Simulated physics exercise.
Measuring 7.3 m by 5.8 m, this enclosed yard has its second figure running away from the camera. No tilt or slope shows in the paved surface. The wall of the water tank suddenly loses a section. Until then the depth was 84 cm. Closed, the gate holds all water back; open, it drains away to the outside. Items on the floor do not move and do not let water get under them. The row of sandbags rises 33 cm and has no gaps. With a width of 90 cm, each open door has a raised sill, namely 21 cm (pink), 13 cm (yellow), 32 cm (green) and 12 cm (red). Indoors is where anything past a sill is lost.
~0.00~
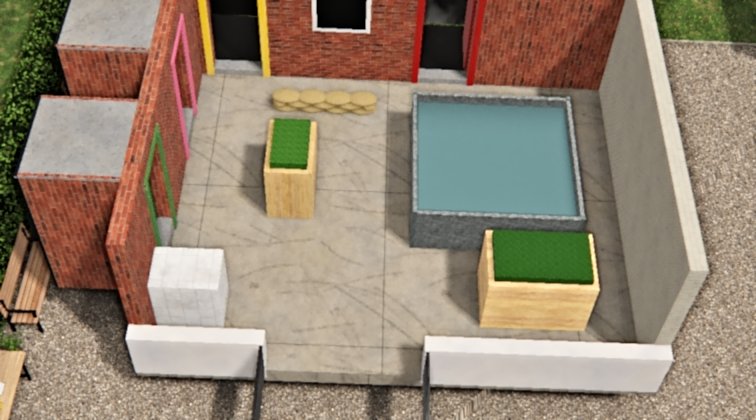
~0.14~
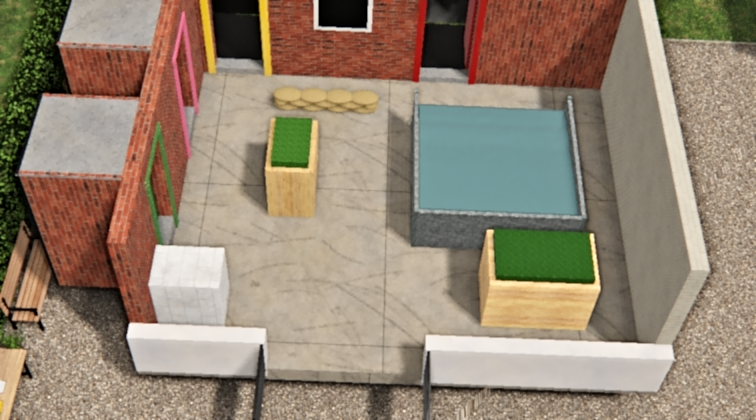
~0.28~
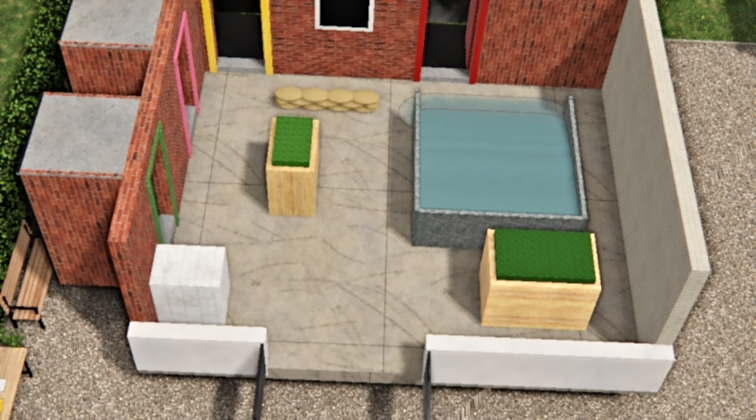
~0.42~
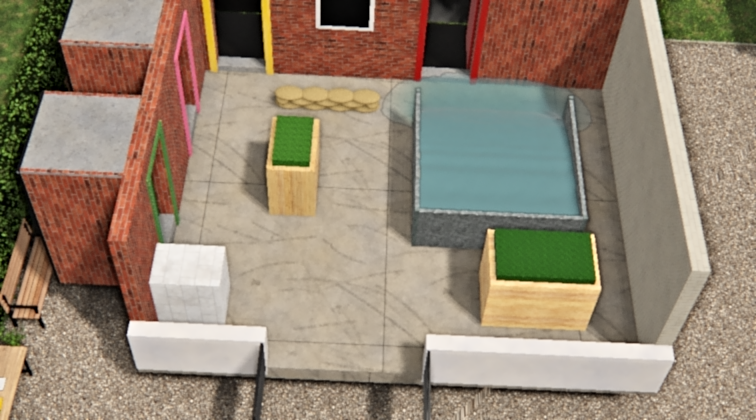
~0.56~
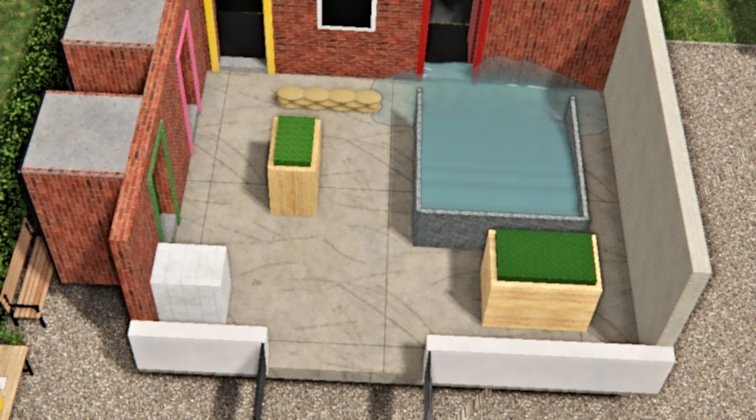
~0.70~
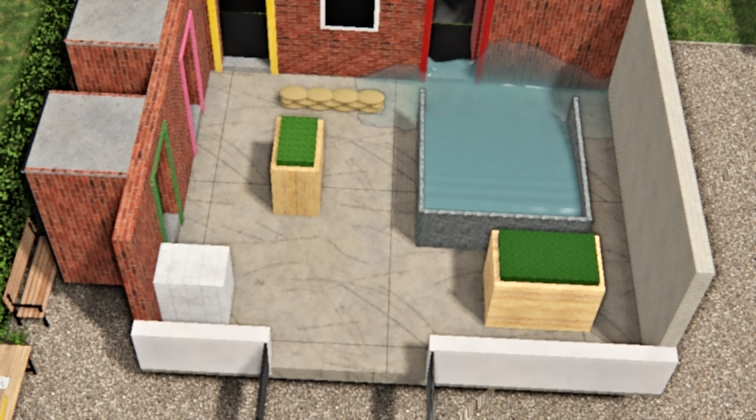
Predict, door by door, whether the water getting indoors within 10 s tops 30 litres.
Prediction: At the pink door it falls short; at the yellow door it tops it; at the green door it falls short; at the red door it tops it.
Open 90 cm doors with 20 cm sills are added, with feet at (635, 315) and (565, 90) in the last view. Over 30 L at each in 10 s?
In turn: Short of it, beyond it.
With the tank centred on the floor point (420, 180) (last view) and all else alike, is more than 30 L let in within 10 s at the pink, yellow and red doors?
Result - pink door does not exceed it, yellow door exceeds it, red door exceeds it.
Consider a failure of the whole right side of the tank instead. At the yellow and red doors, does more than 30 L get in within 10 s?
Lab note: Vs limit, yellow door limit exceeded; red door inside limit.
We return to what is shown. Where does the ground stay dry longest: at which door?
Last comes the green one.
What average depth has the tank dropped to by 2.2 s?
Some 30 cm on average.
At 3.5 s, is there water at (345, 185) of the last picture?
By then the spot is drenched.
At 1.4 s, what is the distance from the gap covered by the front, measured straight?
About 4.6 m.
After 1.4 s water covers 20 % of the floor and is deepest (74 cm) near (603, 93); pink door not reached, yellow door 1 cm at the sill, 0 L in, green door not reached, red door 55 cm at the sill, 327 L in.
After 2.2 s water covers 30 % of the floor and is deepest (60 cm) near (604, 101); pink door not reached, yellow door 16 cm at the sill, 0 L in, green door not reached, red door 46 cm at the sill, 625 L in.
After 3.5 s water covers 60 % of the floor and is deepest (54 cm) near (641, 371); pink door 18 cm at the sill, 0 L in, yellow door 24 cm at the sill, 21 L in, green door not reached, red door 29 cm at the sill, 839 L in.
After 6.0 s water covers 95 % of the floor and is deepest (28 cm) near (163, 326); pink door 11 cm at the sill, 0 L in, yellow door 14 cm at the sill, 74 L in, green door 9 cm at the sill, 0 L in, red door 15 cm at the sill, 929 L in.
After 10.0 s water covers 95 % of the floor and is deepest (16 cm) near (595, 279); pink door 8 cm at the sill, 0 L in, yellow door 12 cm at the sill, 82 L in, green door 11 cm at the sill, 0 L in, red door 13 cm at the sill, 965 L in.
